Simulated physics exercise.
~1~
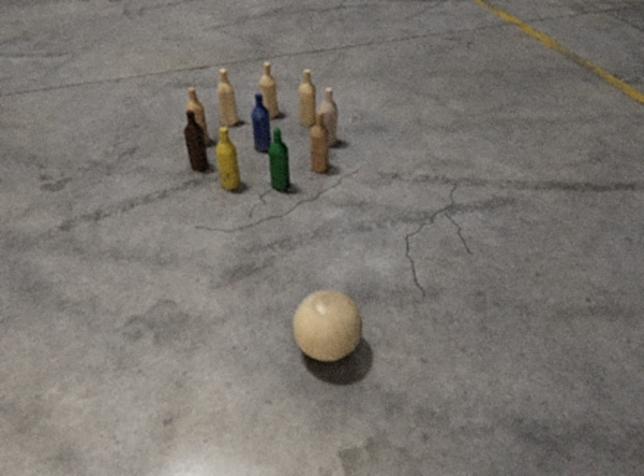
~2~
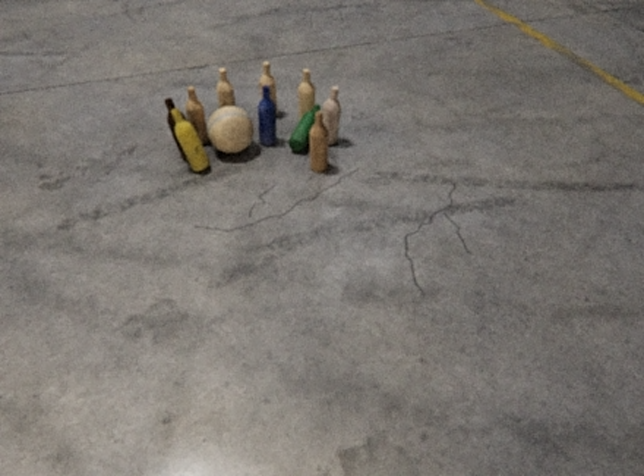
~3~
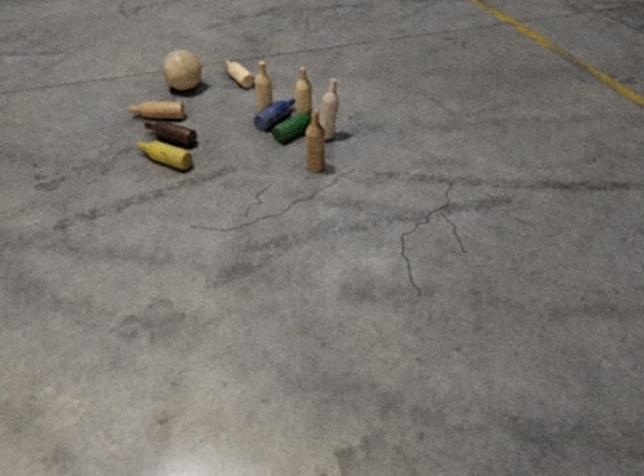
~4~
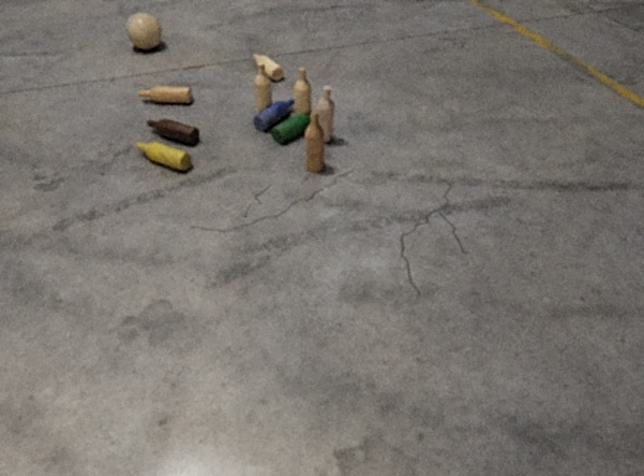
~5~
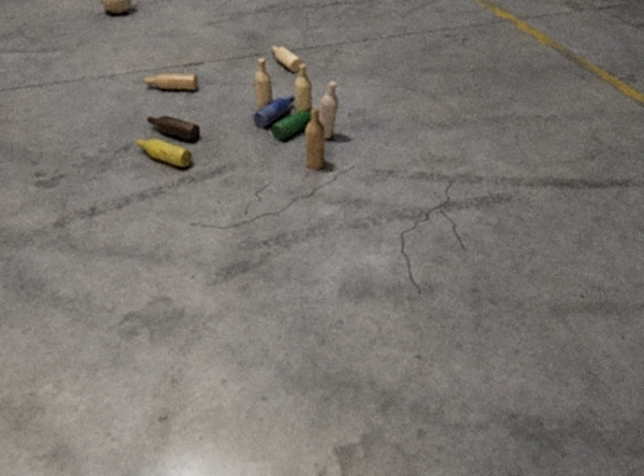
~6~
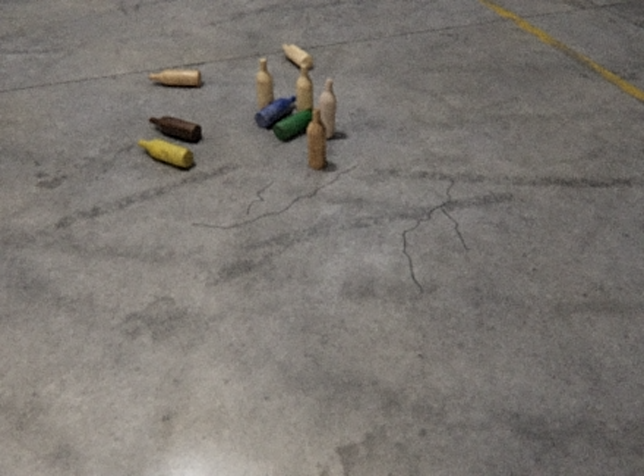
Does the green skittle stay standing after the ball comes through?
No, the green skittle gets knocked over and ends up lying on the floor beside the blue one.
